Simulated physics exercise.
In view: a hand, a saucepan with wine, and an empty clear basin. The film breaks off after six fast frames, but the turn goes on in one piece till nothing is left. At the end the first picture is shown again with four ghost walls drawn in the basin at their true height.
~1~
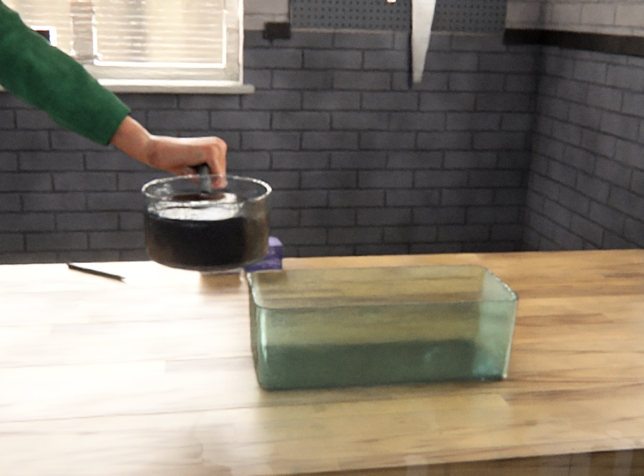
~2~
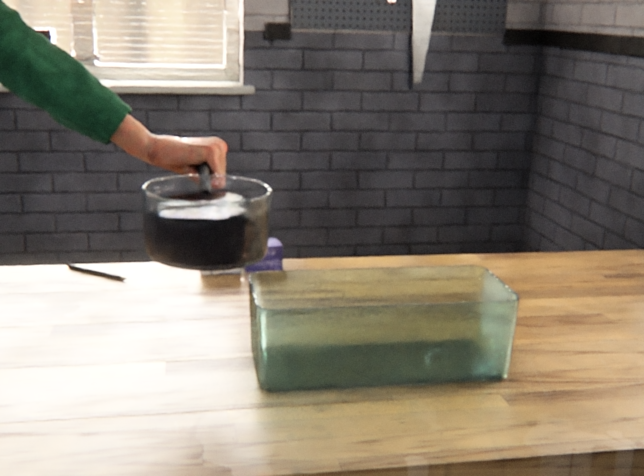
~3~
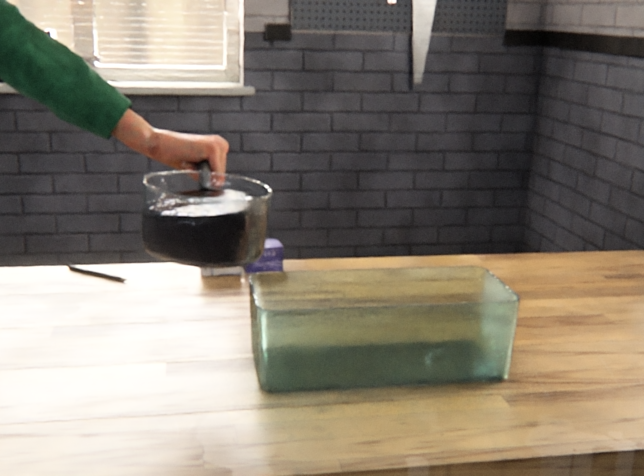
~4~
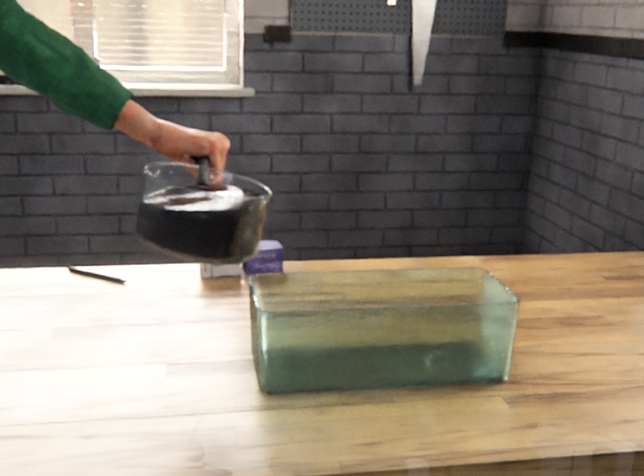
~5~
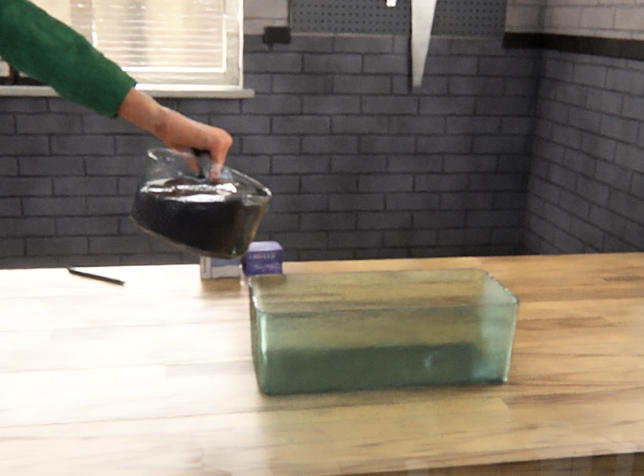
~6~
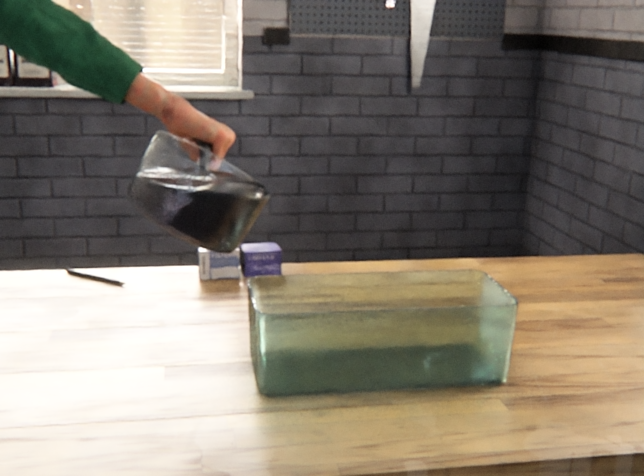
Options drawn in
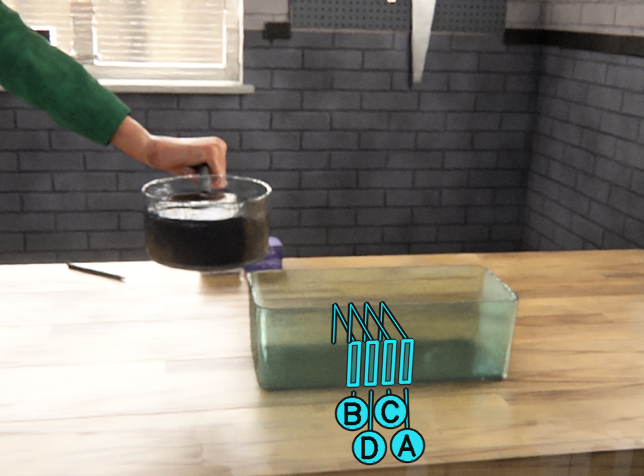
The video shows a hand in a green sleeve holding a clear saucepan of dark liquid above and left of an empty glass basin on a wooden counter, then gradually tilting it rightward until liquid reaches its lip.
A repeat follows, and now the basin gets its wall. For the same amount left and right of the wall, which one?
D.
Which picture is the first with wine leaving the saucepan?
Picture 6.
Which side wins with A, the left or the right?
The left one.
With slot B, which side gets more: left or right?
The right side.
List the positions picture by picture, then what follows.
Upright, lip at (268, 188); basin from (257, 389) to (506, 375); nothing has left yet.
Upright, lip at (269, 188); nothing has left yet.
Tipped about 5°, lip at (269, 189); nothing has left yet.
Tipped about 11°, lip at (269, 191); nothing has left yet.
Tipped about 20°, lip at (268, 192); nothing has left yet.
Tipped about 29°, lip at (267, 193); wine is over the lip, down to (267, 193).
On the marked copy, A at (405, 389); B at (353, 392); C at (388, 390); D at (371, 391).
Choosing A, about 82 % ends left of the wall and 6 % right of it; 12 % is lost outside.
Choosing B, about 25 % ends left of the wall and 73 % right of it.
Choosing C, about 78 % ends left of the wall and 19 % right of it; 3 % is lost outside.
Choosing D, about 50 % ends left of the wall and 48 % right of it.
